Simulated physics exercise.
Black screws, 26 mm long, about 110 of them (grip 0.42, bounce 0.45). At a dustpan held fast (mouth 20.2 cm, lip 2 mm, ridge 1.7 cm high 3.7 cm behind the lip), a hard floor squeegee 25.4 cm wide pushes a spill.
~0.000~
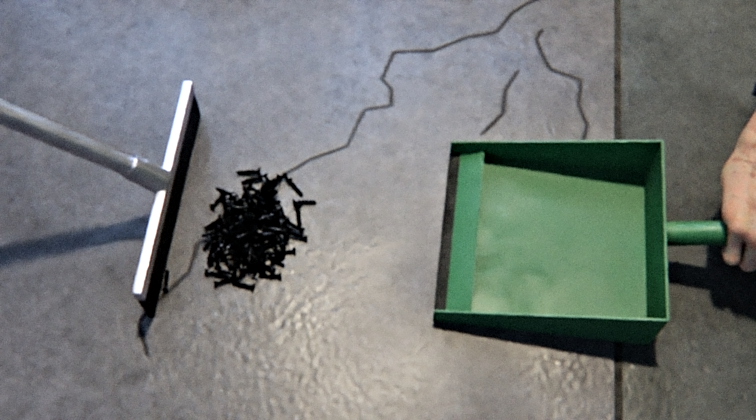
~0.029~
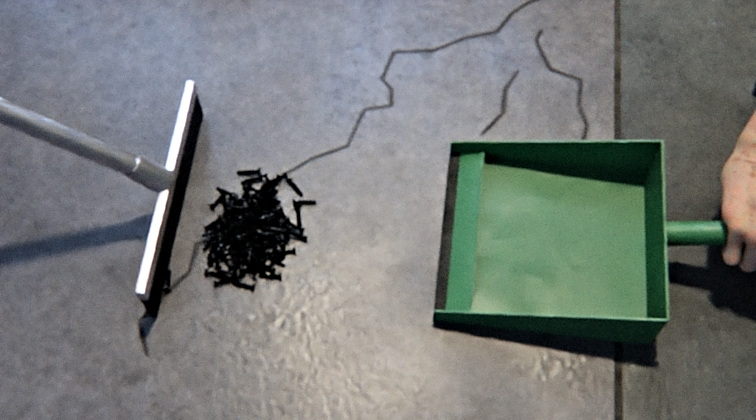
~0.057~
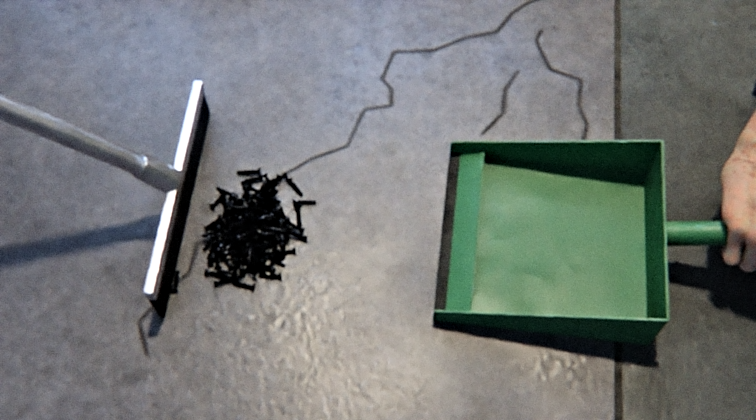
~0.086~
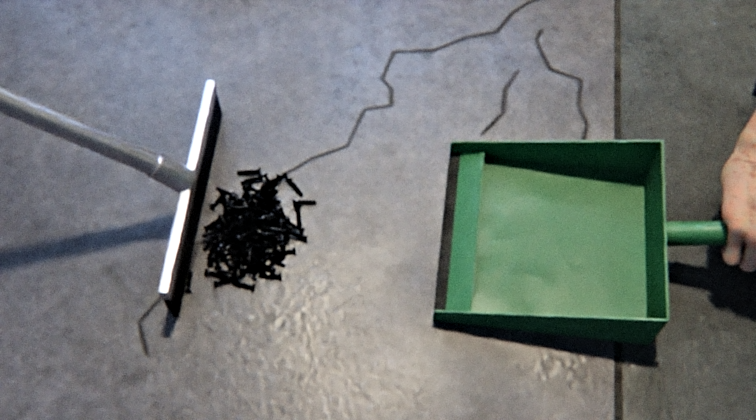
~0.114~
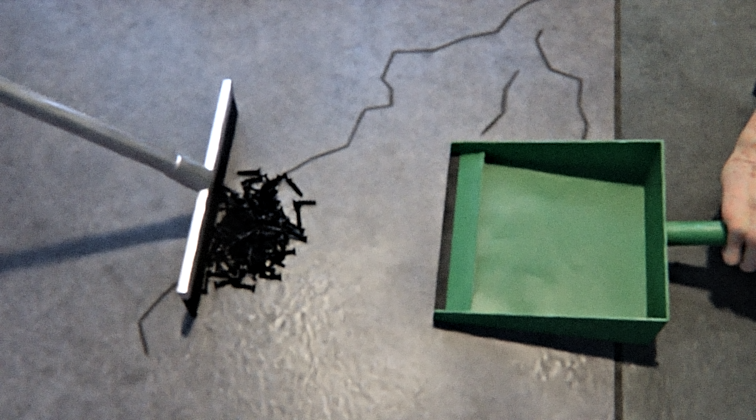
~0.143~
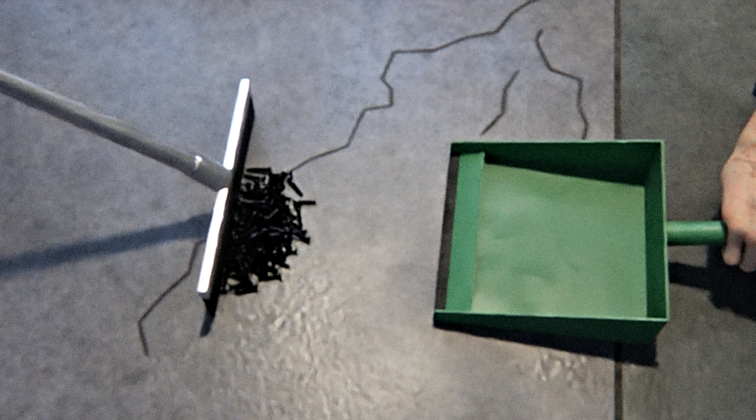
A pile of black screws lies on a cracked grey floor, seen from above by a camera that stays still. To its left is a silver-handled squeegee with a dark blade, and to its right a green dustpan, its handle gripped by a hand at the edge. The squeegee slides rightward across the short gap, meets the pile and presses its left side, shifting the screws slightly, while the dustpan stays put.
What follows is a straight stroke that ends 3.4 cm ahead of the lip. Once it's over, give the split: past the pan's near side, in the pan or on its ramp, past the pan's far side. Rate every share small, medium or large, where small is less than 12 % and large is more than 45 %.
Ratings - near side: Small; pan: Medium; far side: Small.
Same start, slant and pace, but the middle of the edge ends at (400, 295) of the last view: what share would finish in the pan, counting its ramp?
I'd expect around 15 per cent.
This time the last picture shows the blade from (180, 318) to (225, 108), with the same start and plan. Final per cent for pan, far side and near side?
Pan 5, far 0, near 35.
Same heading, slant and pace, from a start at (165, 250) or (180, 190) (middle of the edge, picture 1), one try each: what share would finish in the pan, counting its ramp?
Around 25 percent, then around 25 percent.
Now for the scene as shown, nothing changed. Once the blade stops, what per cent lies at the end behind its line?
0 %.
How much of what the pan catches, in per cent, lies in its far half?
Roughly 50 per cent.
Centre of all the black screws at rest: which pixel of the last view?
In the last view, approximately (436, 230).
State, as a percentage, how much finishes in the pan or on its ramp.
Roughly 25 %.
After 0.29 s, middle of the blade 13 cm from the lip; 0 % over the lip, far side 0 %, near side 0 %.
After 0.40 s, middle of the blade 6 cm from the lip; 0 % over the lip, far side 0 %, near side 0 %.
After 0.63 s, middle of the blade 4 cm from the lip; 25 % over the lip, far side 5 %, near side 5 %.
In the end, at 1.0 s, near side 5 %, pan 25 %, far side 5 %, in front of the lip or behind the blade 70 %.
